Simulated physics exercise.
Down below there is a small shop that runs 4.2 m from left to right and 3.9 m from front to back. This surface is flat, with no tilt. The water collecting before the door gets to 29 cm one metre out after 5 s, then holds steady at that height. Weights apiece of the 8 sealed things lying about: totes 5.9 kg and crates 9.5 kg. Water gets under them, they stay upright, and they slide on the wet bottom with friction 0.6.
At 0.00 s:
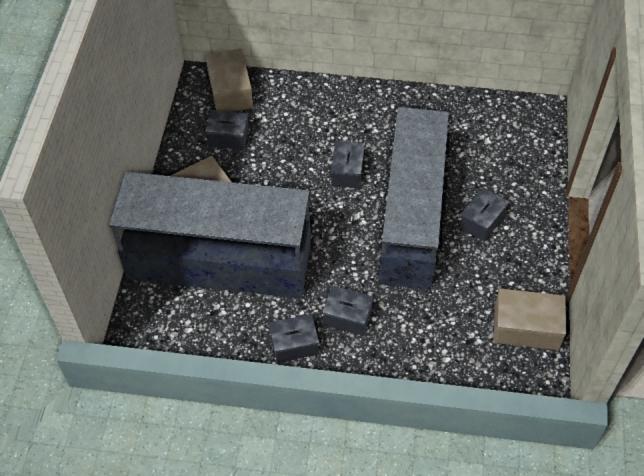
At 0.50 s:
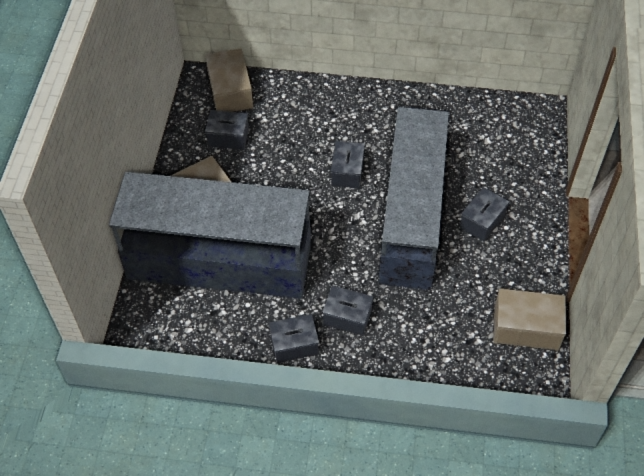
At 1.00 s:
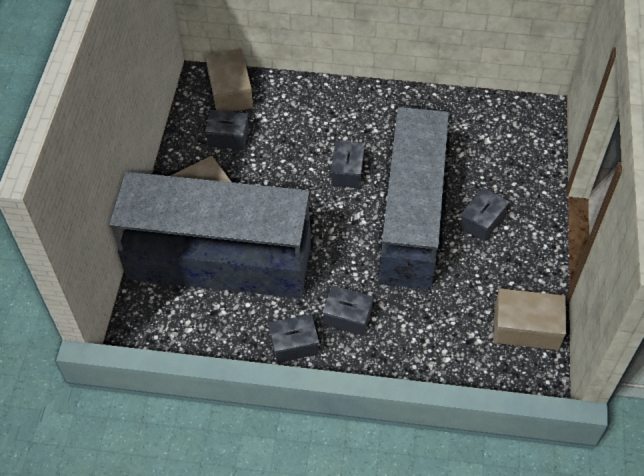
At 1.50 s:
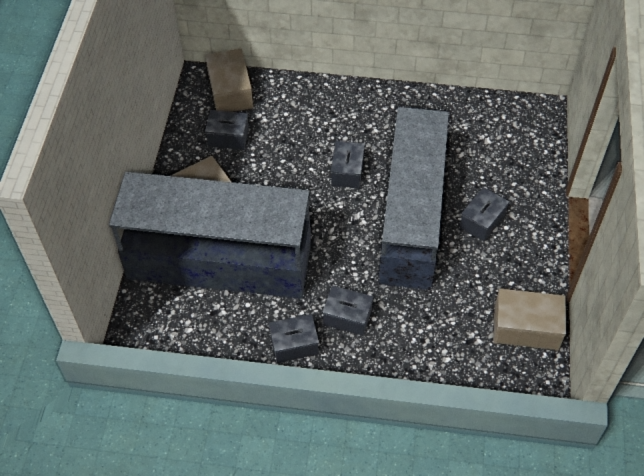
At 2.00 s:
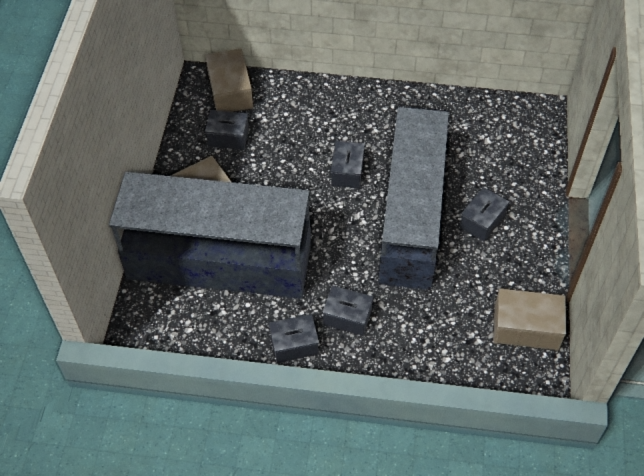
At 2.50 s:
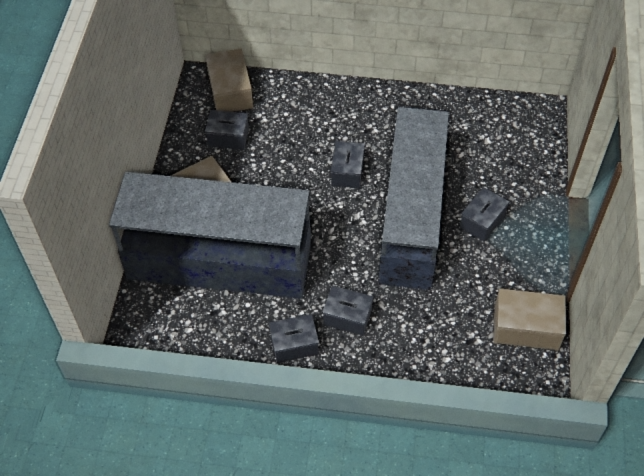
Small walled shop with dark gravel-like floor, scattered boxes staying still as water covers the paving outside and enters through the right doorway.
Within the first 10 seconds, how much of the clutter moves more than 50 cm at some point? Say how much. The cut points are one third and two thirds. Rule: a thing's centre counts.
It's going to be somewhere in the middle, I reckon.
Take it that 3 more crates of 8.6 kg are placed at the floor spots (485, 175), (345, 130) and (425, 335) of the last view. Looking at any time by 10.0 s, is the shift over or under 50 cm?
In order: Farther; not as far; farther.
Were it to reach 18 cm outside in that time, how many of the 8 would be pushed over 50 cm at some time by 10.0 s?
The count would be 1.
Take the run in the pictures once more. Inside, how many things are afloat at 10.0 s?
Answer: 6.
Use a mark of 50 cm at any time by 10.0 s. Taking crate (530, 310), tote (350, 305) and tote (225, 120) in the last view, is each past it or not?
One by one in that order: Below; below; above.
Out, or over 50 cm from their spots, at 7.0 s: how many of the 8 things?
By then the count is 1.
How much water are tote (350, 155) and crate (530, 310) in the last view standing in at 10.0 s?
Depth approx. 3 cm / 12 cm.
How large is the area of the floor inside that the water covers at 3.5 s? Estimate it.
Flooded: Near 2.5 m2.
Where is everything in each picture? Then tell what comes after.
In the first frame, a tote at (348, 157), on the bottom; a crate at (532, 311) rests on the ground; water covers 0.0 m2; 0 of 8 have shifted.
In the second frame, a tote at (348, 157) rests on the ground; a crate at (532, 311) rests on the ground; 0.0 m2 under water; 0 of 8 have shifted.
In the third frame, a tote at (348, 157) rests on the ground; a crate at (532, 311) rests on the ground; water covers 0.0 m2; 0 of 8 have shifted.
In the fourth frame, a tote at (348, 157) rests on the ground; a crate at (532, 311) rests on the ground; water covers 0.0 m2; 0 of 8 have shifted.
In the fifth frame, a tote at (348, 157) rests on the ground; a crate at (532, 311), on the bottom; 0.1 m2 under water; 0 of 8 have shifted.
In the sixth frame, a tote at (348, 157), on the bottom; a crate at (532, 311), on the bottom; 0.6 m2 under water; 0 of 8 have shifted.
After 3.5 s 0 of 8 are over 50 cm from their spots; 0 afloat.
After 4.5 s 0 of 8 are over 50 cm from their spots; 1 afloat.
After 7.0 s 1 of 8 are over 50 cm from their spots; 2 afloat.
After 10.0 s 3 of 8 are over 50 cm from their spots, and 3 have been at some point; 6 afloat.
